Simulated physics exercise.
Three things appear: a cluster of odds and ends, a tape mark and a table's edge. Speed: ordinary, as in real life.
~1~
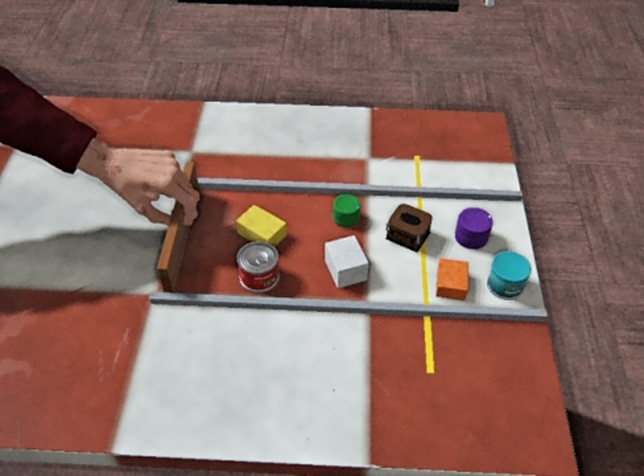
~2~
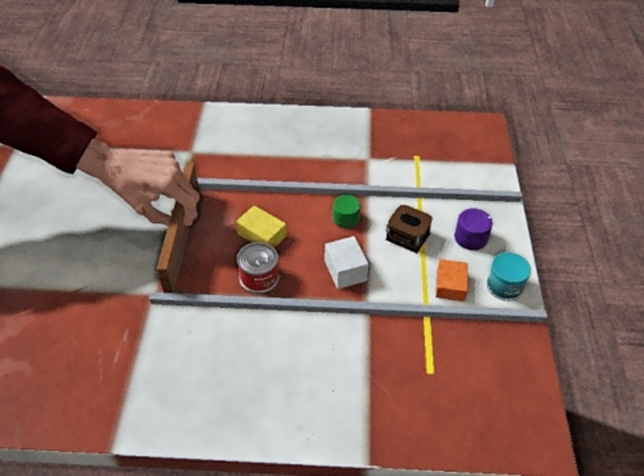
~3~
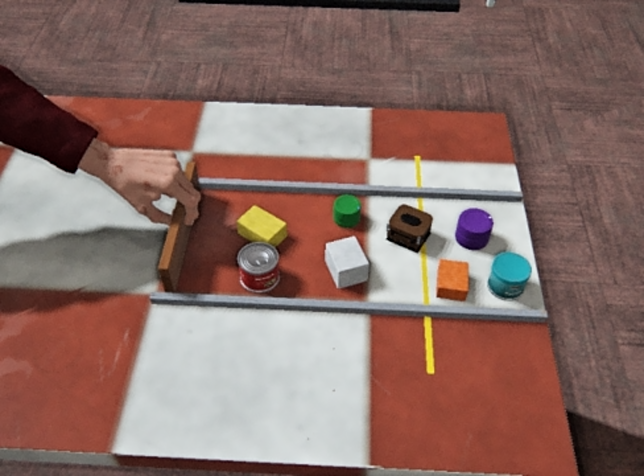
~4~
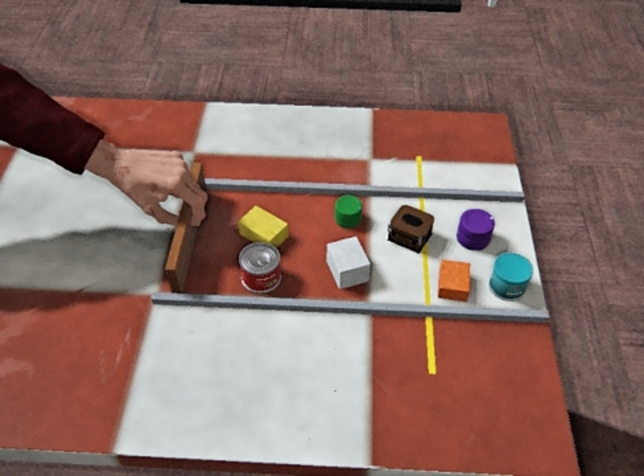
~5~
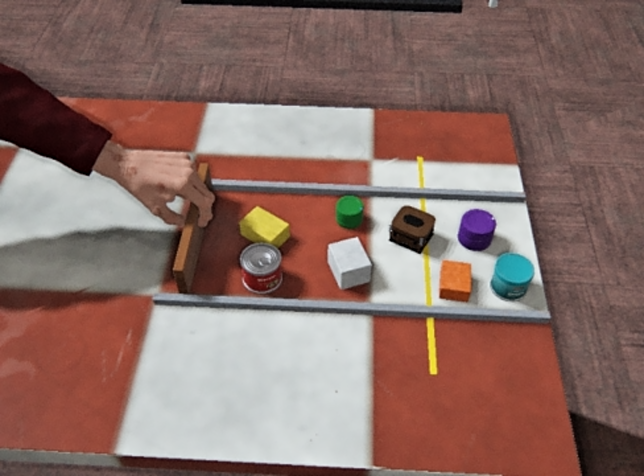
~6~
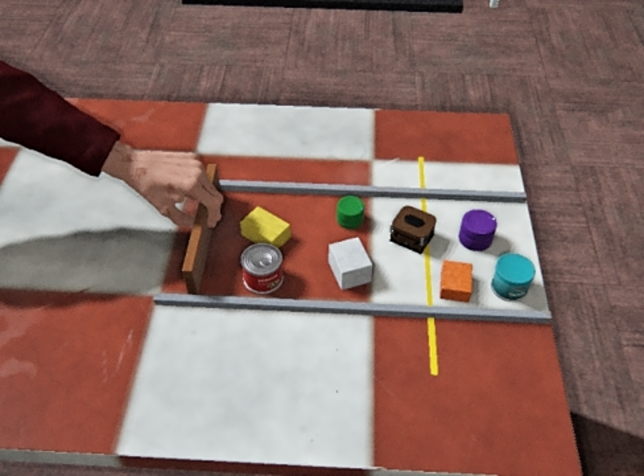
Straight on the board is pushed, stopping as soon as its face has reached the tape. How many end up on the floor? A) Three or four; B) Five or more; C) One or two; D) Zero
Answer: D.
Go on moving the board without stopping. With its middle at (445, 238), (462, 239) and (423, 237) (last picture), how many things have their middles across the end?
Counts by place: 1 / 2 / 0.
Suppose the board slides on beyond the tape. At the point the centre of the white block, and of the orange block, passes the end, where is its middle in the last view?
First near (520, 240), second near (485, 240).
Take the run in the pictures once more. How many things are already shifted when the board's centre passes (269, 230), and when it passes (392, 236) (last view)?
2, then 6.
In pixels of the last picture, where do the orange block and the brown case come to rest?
The orange block settles near (484, 282); as for the brown case, near (487, 228).
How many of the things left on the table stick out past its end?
The tally is 1.
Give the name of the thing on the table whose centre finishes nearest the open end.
Purple lid.
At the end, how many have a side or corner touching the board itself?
4 of them.
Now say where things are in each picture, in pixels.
The first picture shows turquoise pot (509, 276); purple lid (474, 228); orange block (452, 279); board (180, 225); tape (423, 249).
The second picture shows purple lid (473, 229); brown case (409, 228).
The third picture shows orange block (453, 280); green lid (347, 212).
The fourth picture shows turquoise pot (510, 277); board (188, 226).
The fifth picture shows purple lid (477, 230); red tin (262, 269).
The sixth picture shows turquoise pot (513, 278); purple lid (477, 230); orange block (456, 281); board (204, 228); tape (427, 251).
Soon after, none off yet; turquoise pot at rest near (513, 278); purple lid at rest near (477, 230); orange block at rest near (456, 281).
At rest, the number that fall off is zero.
